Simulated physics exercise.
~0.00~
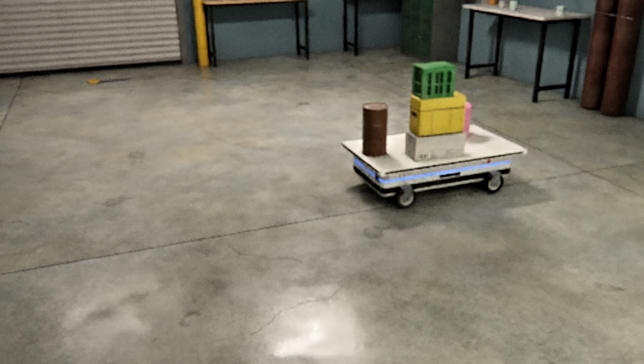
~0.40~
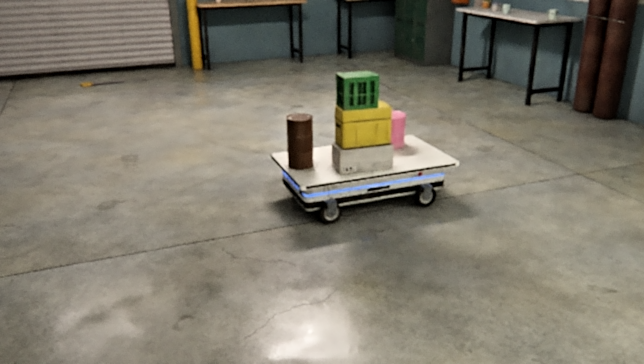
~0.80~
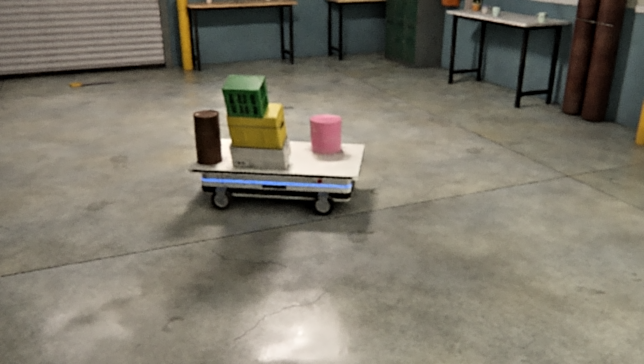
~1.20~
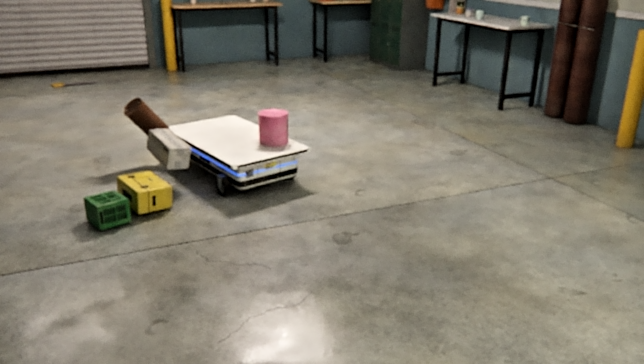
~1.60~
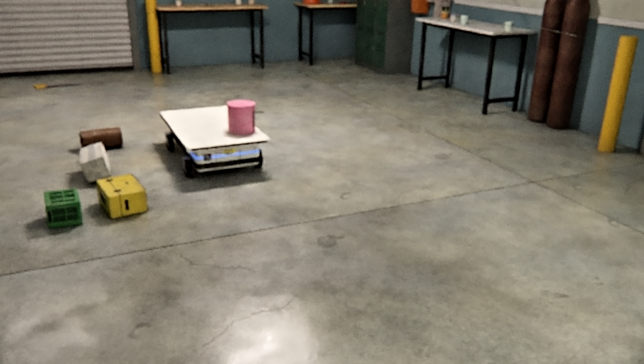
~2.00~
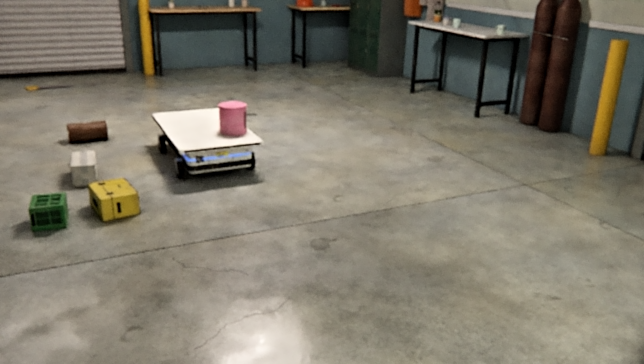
A loaded cart rolls left and turns, spilling everything except the pink pail before stopping.
